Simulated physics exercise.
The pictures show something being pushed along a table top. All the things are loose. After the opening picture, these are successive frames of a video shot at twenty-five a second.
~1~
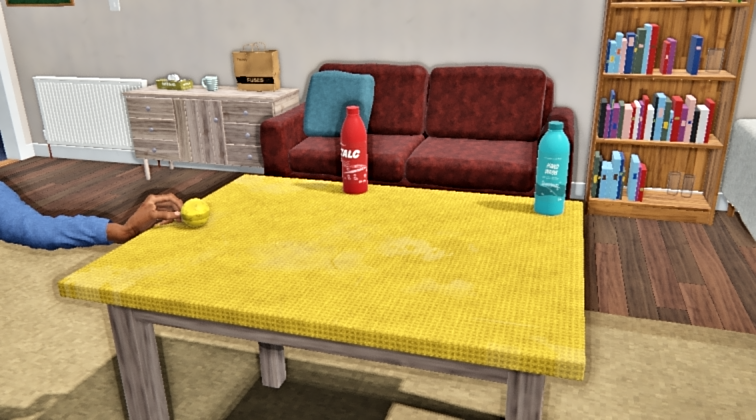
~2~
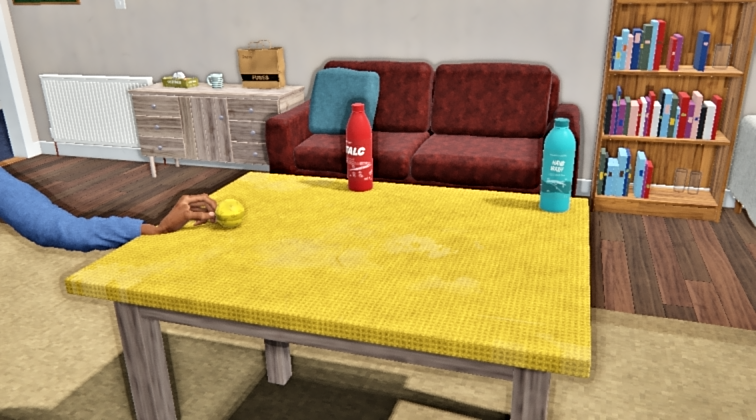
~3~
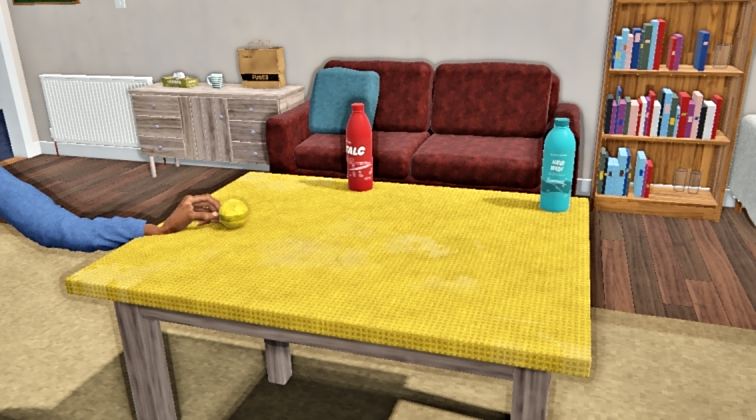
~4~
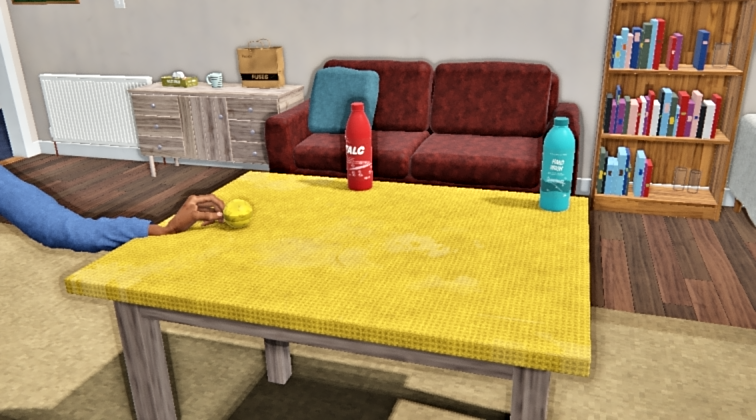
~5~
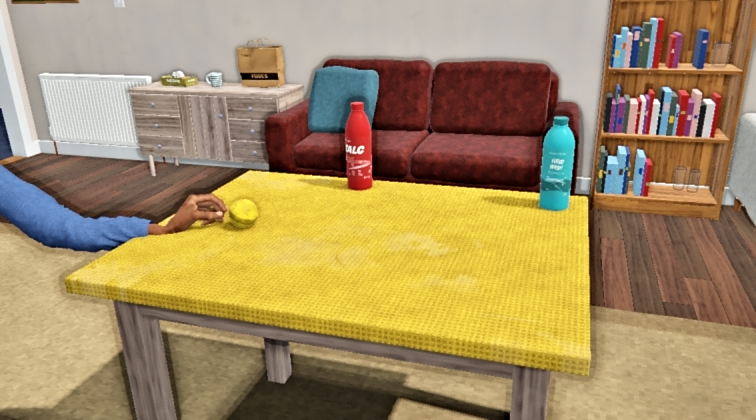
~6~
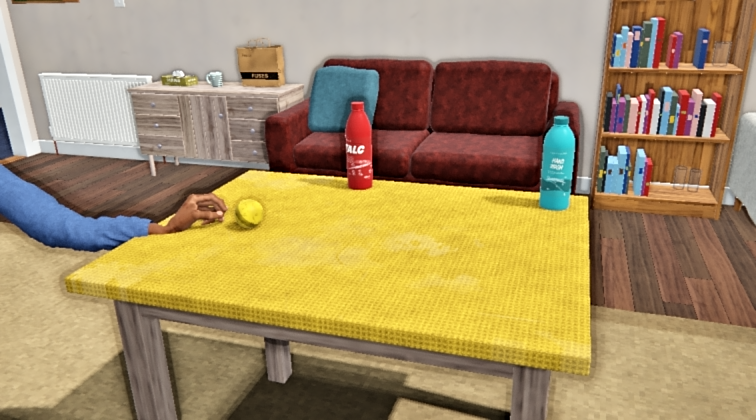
An arm in a blue sleeve reaches in from the left over a yellow-topped table in a living room, seen from slightly above. A yellow ball sits by the hand, with a red bottle near the table's far edge, a teal bottle at right, and a dark red sofa and bookcase behind. The view shifts slightly early on, then the ball moves slowly rightward, leaving a small gap from the hand.
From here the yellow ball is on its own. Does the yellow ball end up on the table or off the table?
The yellow ball is still on the table.
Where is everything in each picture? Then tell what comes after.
The first picture shows under the hand; yellow ball (196, 213).
The second picture shows under the hand; yellow ball (230, 214).
The third picture shows under the hand; yellow ball (234, 214).
The fourth picture shows yellow ball (238, 214).
The fifth picture shows yellow ball (243, 214) shifted a little.
The sixth picture shows yellow ball (249, 214) shifted a little.
Then, 0.10 s on from there, yellow ball shifted about its own width near (261, 215).
Then, 0.30 s on from there, yellow ball shifted well along near (281, 217).
Then, 0.60 s on from there, yellow ball shifted well along near (302, 219).
In the end, moved from the start, yellow ball. At the end, from the last picture's camera, yellow ball near (310, 220).
